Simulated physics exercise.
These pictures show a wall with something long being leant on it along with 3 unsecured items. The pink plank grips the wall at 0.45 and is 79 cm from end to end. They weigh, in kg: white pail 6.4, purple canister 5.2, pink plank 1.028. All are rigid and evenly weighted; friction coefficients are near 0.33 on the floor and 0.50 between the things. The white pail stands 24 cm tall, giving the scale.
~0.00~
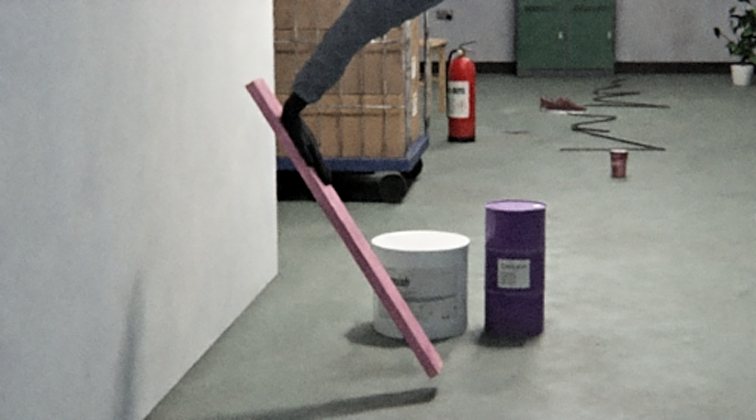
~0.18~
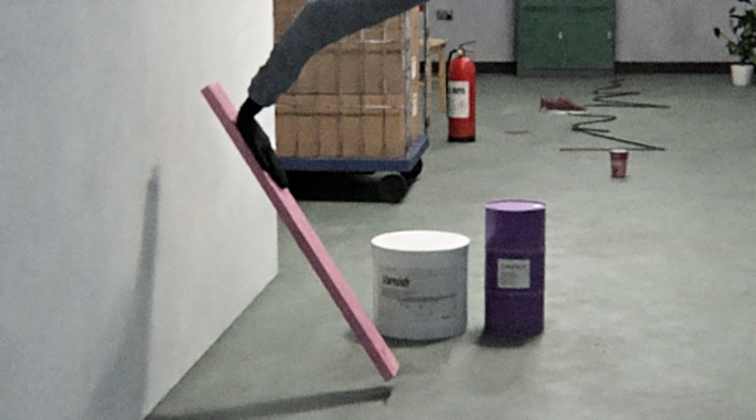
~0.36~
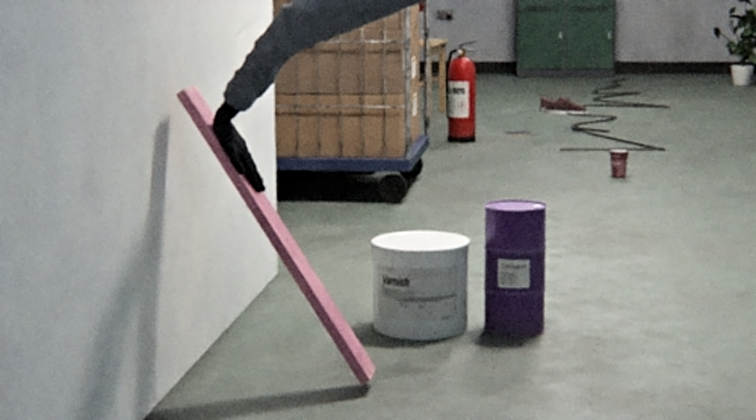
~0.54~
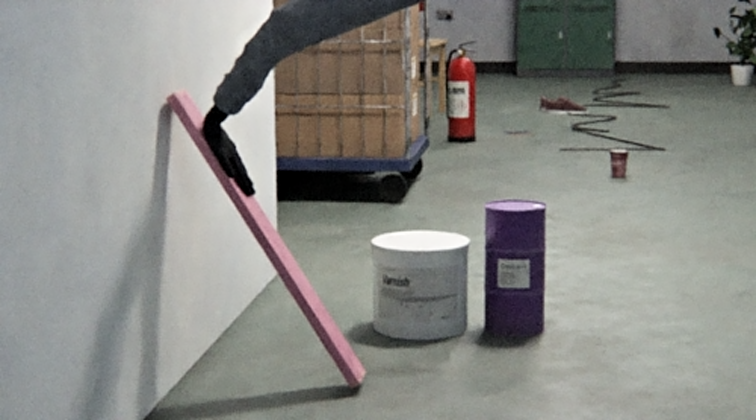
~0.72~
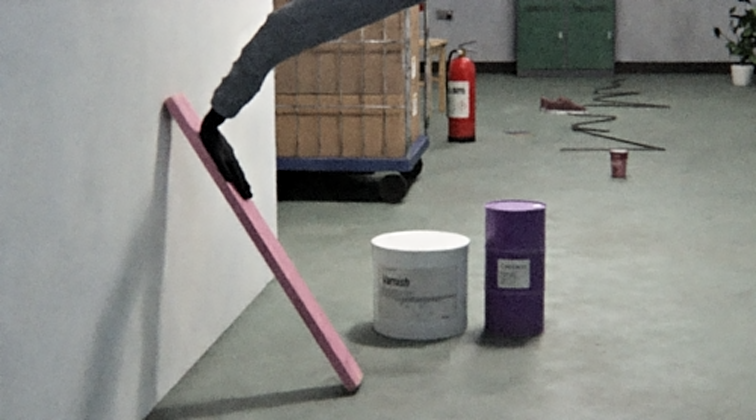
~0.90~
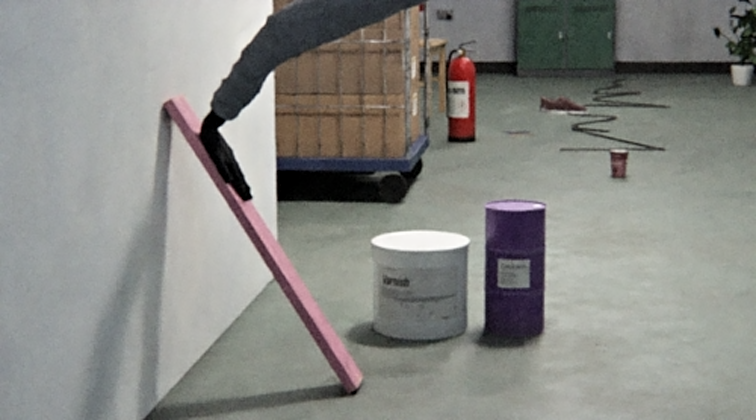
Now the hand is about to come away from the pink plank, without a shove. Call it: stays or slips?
Stays.
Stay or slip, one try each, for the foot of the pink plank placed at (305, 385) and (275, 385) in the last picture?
The first case ends upright; the second case ends upright.
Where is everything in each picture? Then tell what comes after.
In the first frame, 19 cm still to go; pink plank (346, 228); white pail (420, 284).
In the second frame, 9 cm still to go; pink plank (302, 231); white pail (420, 284).
In the third frame, 4 cm still to go; pink plank (278, 235); white pail (420, 284).
In the fourth frame, 1 cm still to go; pink plank (268, 238); white pail (420, 284).
The fifth frame shows leant on the wall, still held; pink plank (265, 241); white pail (420, 284).
The sixth frame shows leant on the wall, still held; pink plank (265, 243); white pail (420, 284).
After 1.10 s, nothing has stirred.
After 1.40 s, pink plank resting near (265, 244).
At rest (2.2 s), all 3 in place, give or take 10 cm. Seen from the same camera at the end, pink plank near (265, 244). The plank remains leaning.
